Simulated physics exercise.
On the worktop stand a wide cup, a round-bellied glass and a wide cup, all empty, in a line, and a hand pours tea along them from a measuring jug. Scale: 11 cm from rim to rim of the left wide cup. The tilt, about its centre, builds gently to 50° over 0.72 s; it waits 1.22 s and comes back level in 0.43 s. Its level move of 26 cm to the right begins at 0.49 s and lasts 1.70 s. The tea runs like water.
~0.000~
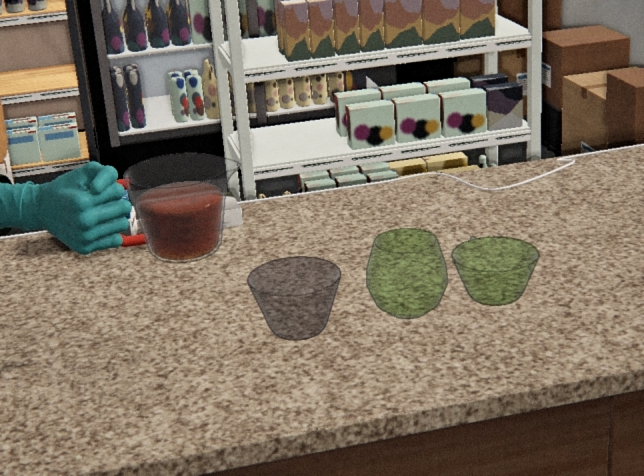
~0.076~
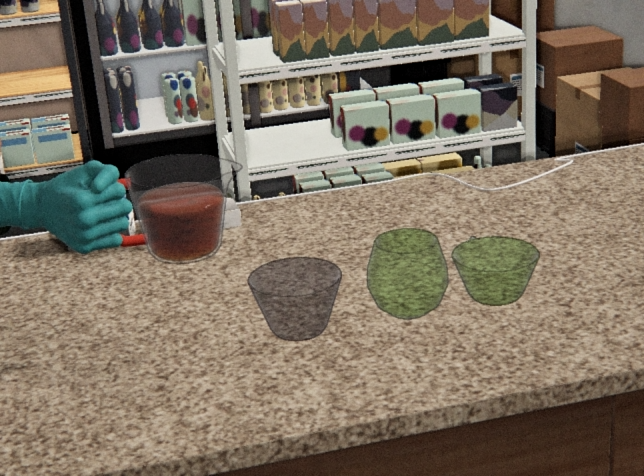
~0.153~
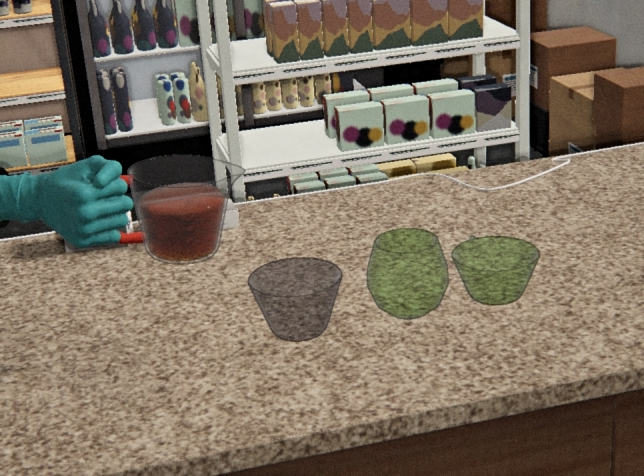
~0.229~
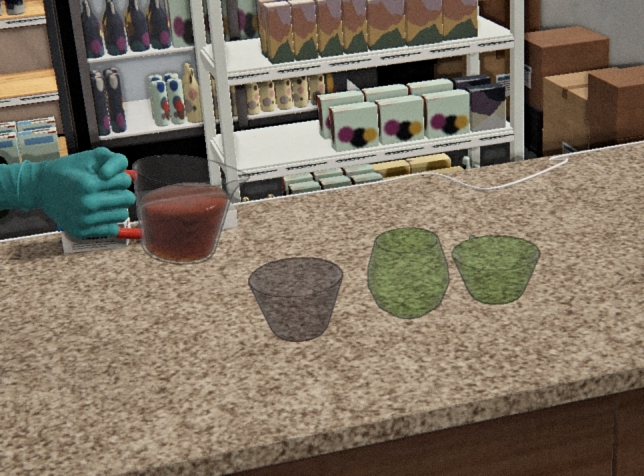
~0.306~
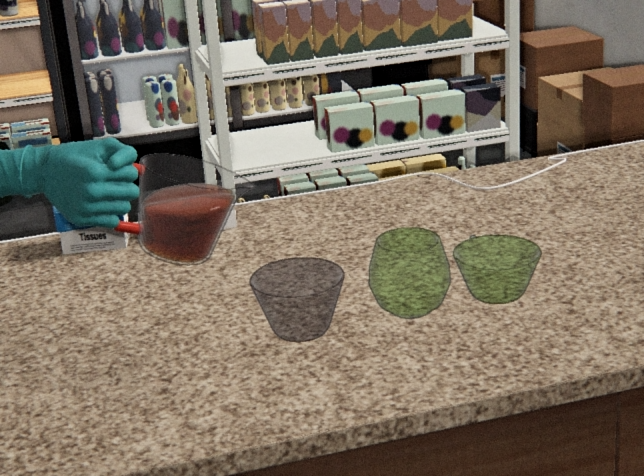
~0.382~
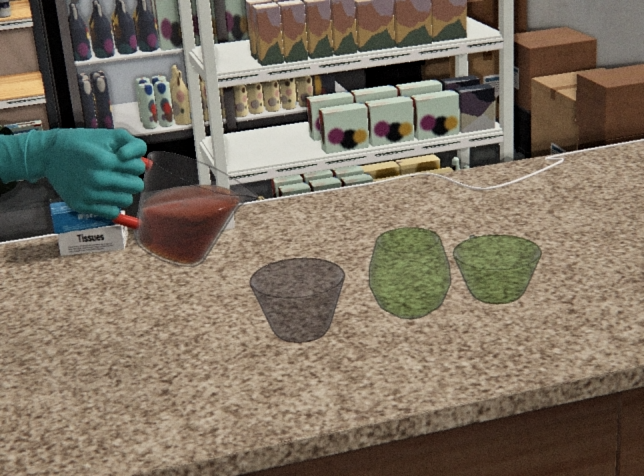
A teal-gloved hand held a clear jug of reddish-brown liquid above a speckled counter and gradually tilted it to the right, while a dark cup and two green ones stood still nearby.
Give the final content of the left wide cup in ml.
The left wide cup gets about 90 ml.
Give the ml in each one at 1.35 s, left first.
About 90 ml left, 10 ml middle, 0 ml right.
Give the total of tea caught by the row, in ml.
Close to 160 ml.
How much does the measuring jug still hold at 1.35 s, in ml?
Some 260 ml.
After 0.94 s the tilt is 50° and from the left they hold 75 ml, 0 ml, 0 ml, the measuring jug 310 ml, and 0 ml is on the worktop.
After 1.35 s the tilt is 50° and from the left they hold 90 ml, 10 ml, 0 ml, the measuring jug 255 ml, and 55 ml is on the worktop.
After 1.78 s the tilt is 50° and from the left they hold 90 ml, 40 ml, 10 ml, the measuring jug 215 ml, and 60 ml is on the worktop.
After 2.24 s the tilt is 10° and from the left they hold 90 ml, 40 ml, 30 ml, the measuring jug 195 ml, and 70 ml is on the worktop.
In the end from the left they hold 90 ml, 40 ml, 35 ml, the measuring jug 195 ml, and 70 ml is on the worktop.
